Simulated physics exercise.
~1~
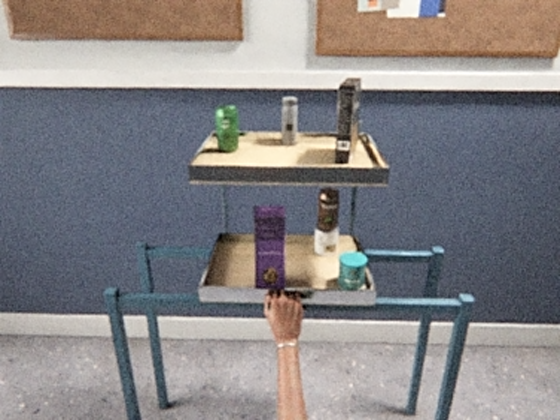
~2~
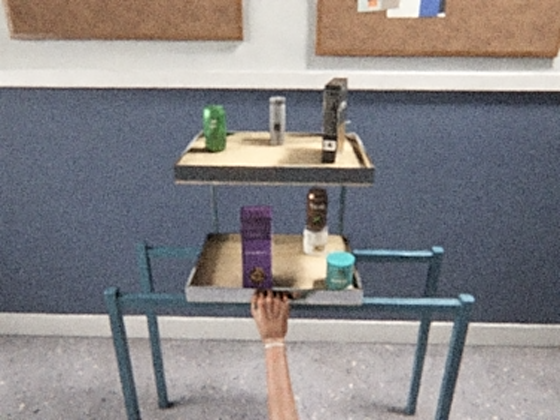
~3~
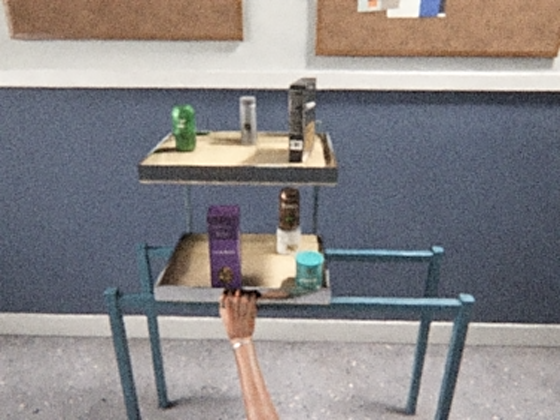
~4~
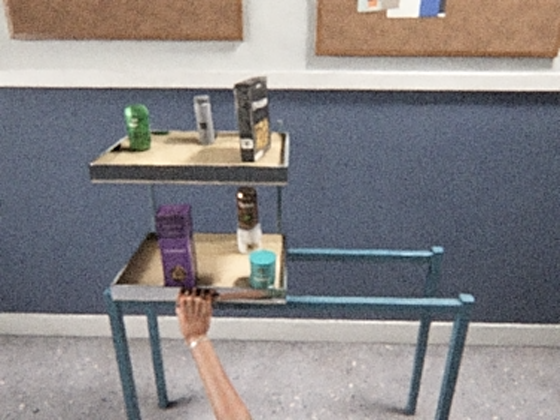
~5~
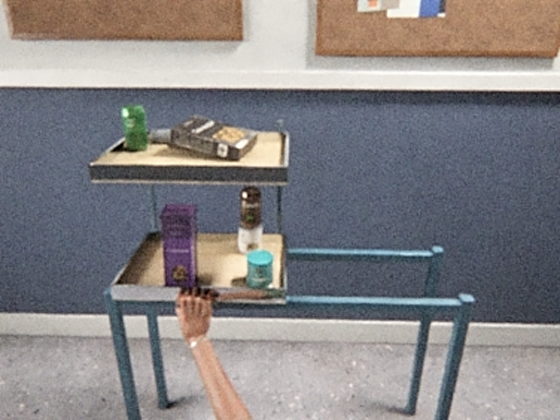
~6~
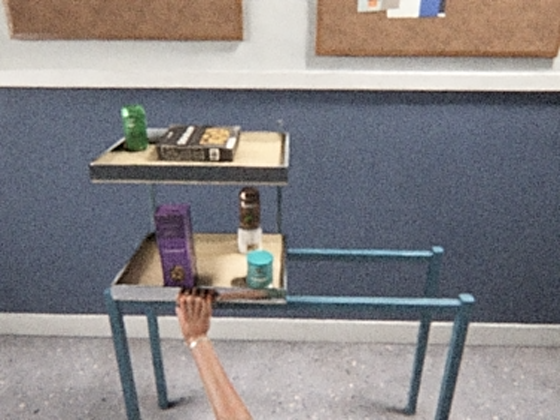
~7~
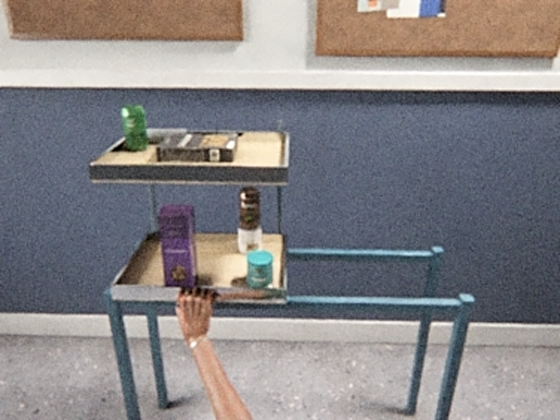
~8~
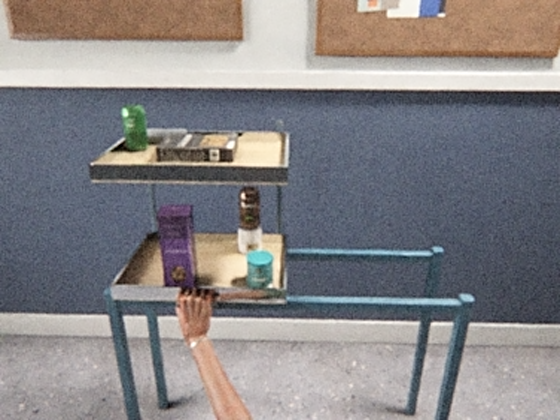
At first, a two-level tray stands on a blue frame, with a green can, a grey shaker and a tall black packet on the upper level, and a purple carton, a brown can and a turquoise tin below. A hand at the front edge moves left with the tray, slowly and then faster, while everything stays upright. The tray stops at the left end, and the black packet and grey shaker topple leftward. The packet settles flat beside the green can. Finally, both fallen items lie on the upper level, and the others remain standing.
